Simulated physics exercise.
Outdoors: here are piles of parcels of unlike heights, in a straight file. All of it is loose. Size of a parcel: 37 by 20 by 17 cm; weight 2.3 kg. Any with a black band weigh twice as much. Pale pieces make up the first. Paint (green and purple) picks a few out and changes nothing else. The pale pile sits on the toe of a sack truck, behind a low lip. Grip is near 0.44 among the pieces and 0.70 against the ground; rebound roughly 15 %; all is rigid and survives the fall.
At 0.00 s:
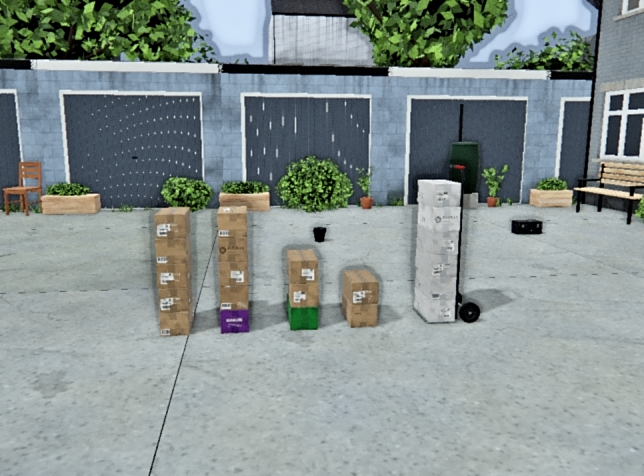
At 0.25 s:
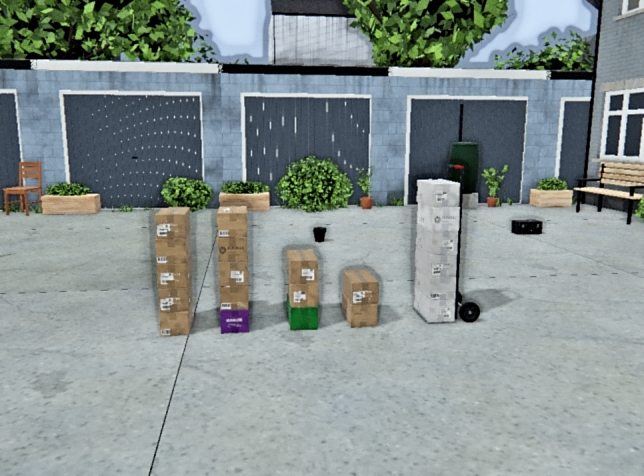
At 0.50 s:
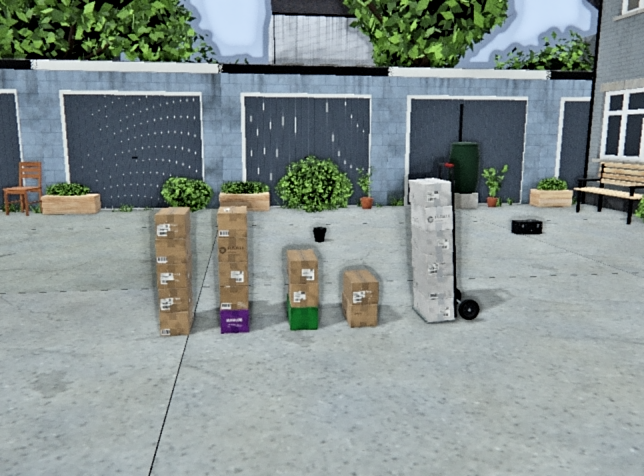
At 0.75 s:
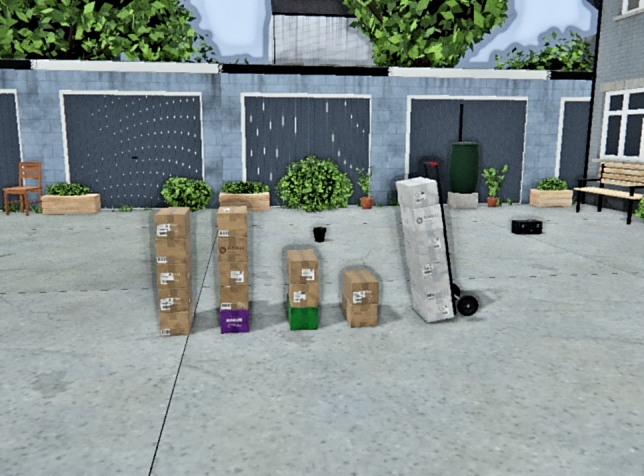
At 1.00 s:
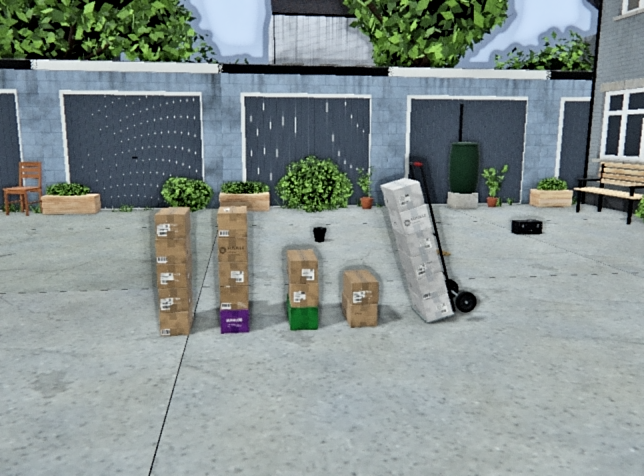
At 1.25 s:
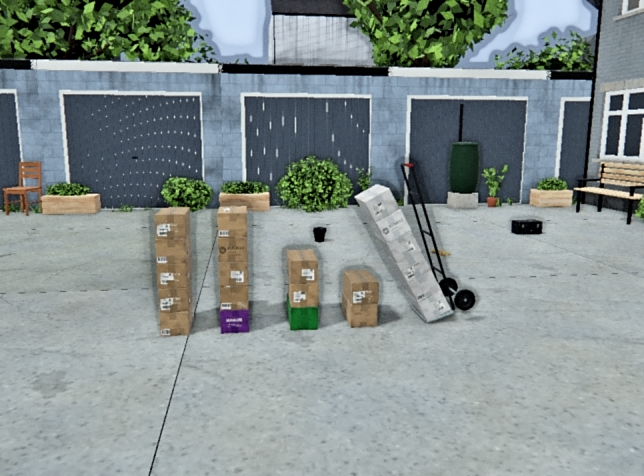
A tall white stack of boxes tilts left on a sack truck toward shorter brown stacks.
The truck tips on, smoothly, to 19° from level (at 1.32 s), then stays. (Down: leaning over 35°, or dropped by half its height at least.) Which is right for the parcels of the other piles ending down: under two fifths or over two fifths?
Less than two fifths of them.
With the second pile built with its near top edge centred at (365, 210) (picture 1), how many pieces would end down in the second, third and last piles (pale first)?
In that case second 5, third 3, last 4.
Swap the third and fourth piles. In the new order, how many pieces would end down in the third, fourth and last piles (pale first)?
Then third 2, fourth 0, last 0.
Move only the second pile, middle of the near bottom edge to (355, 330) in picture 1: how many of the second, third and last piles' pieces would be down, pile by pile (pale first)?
In that case second 0, third 0, last 0.
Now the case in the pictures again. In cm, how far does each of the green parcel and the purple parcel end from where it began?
Moved: Green 0, purple 0.
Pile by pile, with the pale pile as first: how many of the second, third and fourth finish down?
Second 0, third 0, fourth 0.
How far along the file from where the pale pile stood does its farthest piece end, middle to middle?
About 130 cm.
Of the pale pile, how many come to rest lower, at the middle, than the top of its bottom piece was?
3 of them.
Around 1.32 s, 1 of the pale pile down; none of the 15 other parcels down.
Around 1.46 s, 6 of the pale pile down; none of the 15 other parcels down.
Around 1.70 s, 6 of the pale pile down; none of the 15 other parcels down, 3 disturbed.
Finally (2.7 s), 6 of the pale pile down; none of the 15 other parcels down, 5 disturbed; purple parcel unmoved; green parcel unmoved. That is 0 per cent. Seen by the last camera, middles, purple parcel near (235, 313), green parcel near (301, 311).
